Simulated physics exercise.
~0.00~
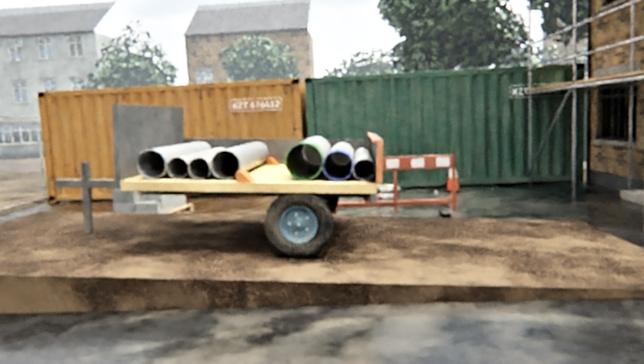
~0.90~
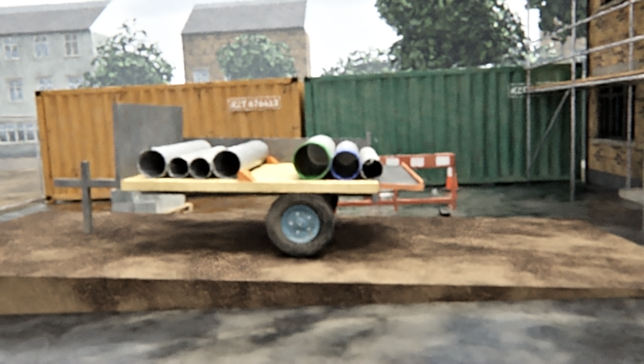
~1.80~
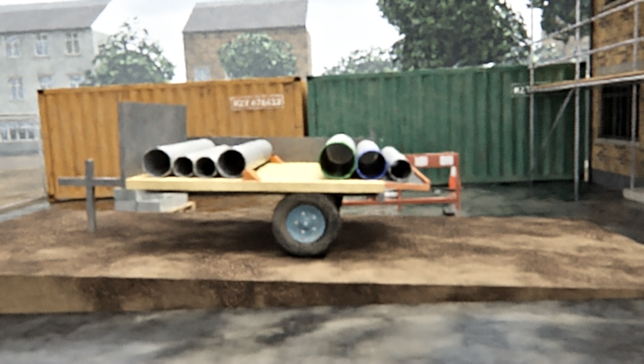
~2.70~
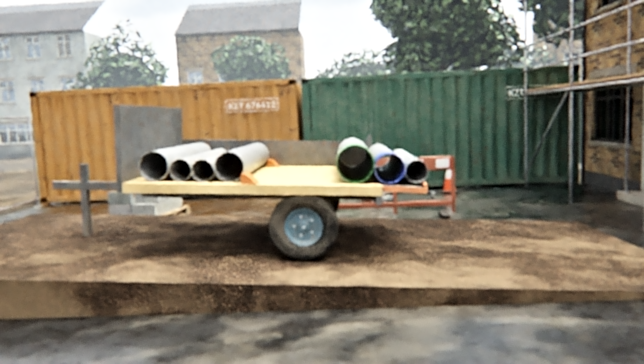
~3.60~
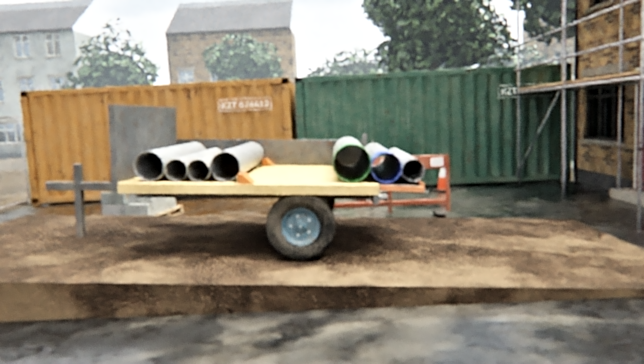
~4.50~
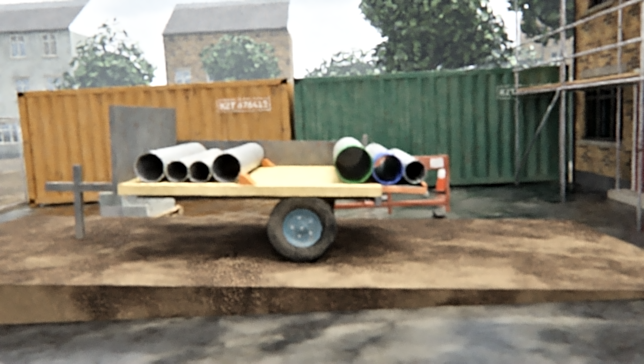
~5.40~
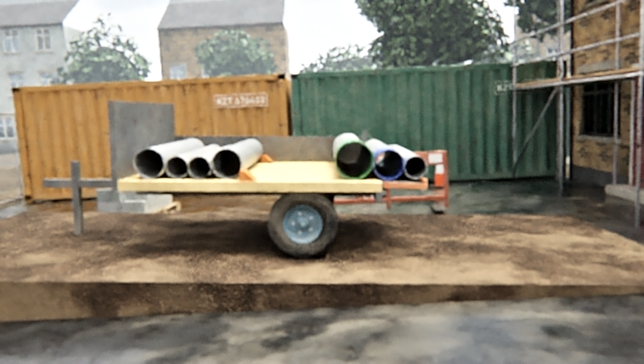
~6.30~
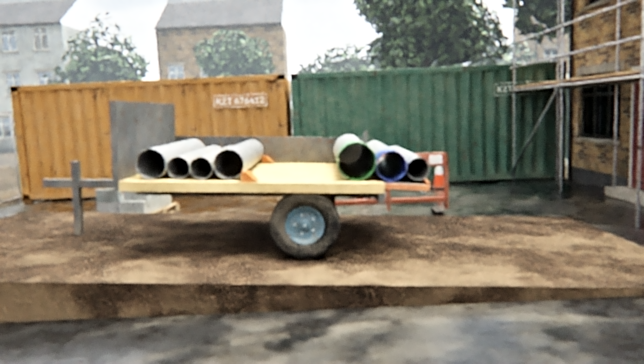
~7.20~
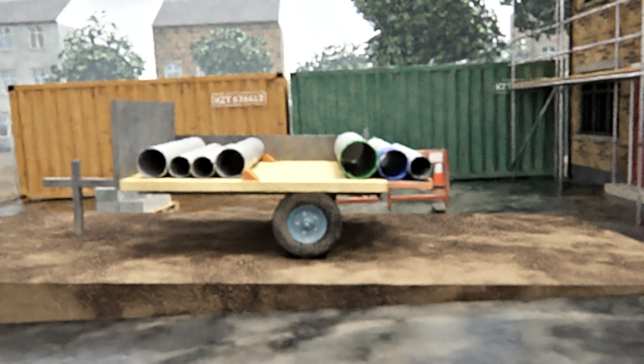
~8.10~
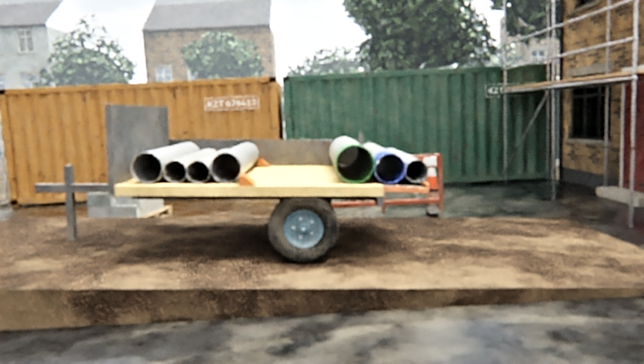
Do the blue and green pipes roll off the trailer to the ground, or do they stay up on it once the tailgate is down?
They both stay up on the trailer. The blue pipe comes to rest on the lowered tailgate, and the green one stops inside the bed.
